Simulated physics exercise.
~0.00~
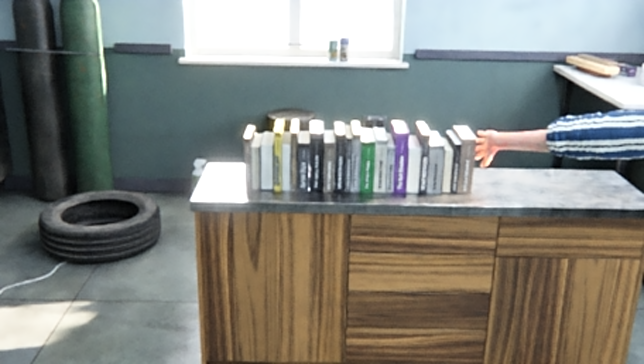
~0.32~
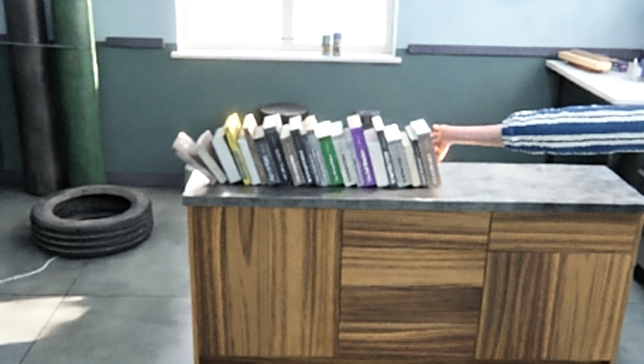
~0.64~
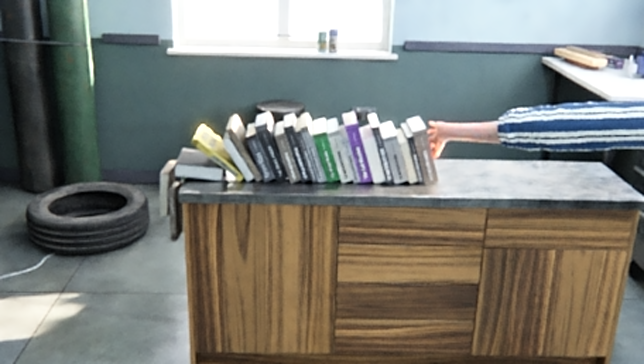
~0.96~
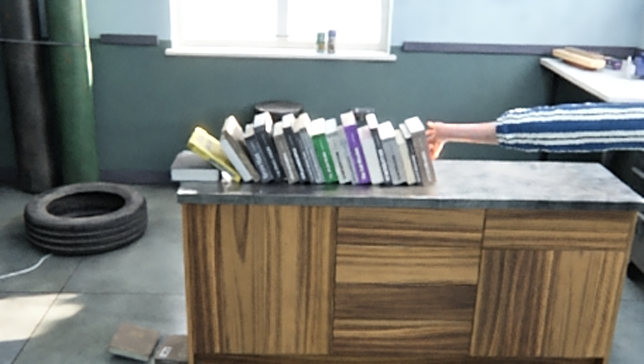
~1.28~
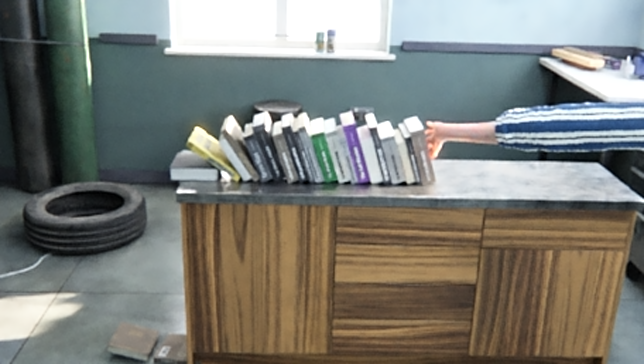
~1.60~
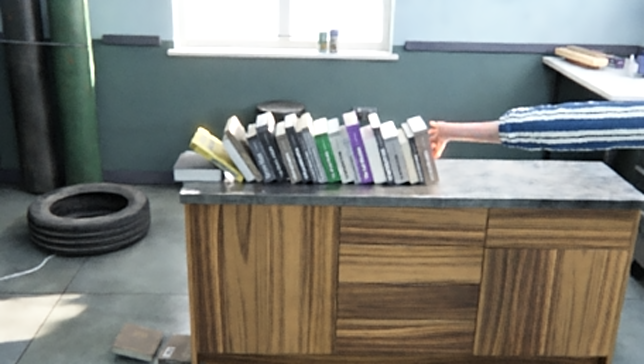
Row of books on a worktop leaning left as a hand pushes, two dropping to the floor, the yellow one staying on top.
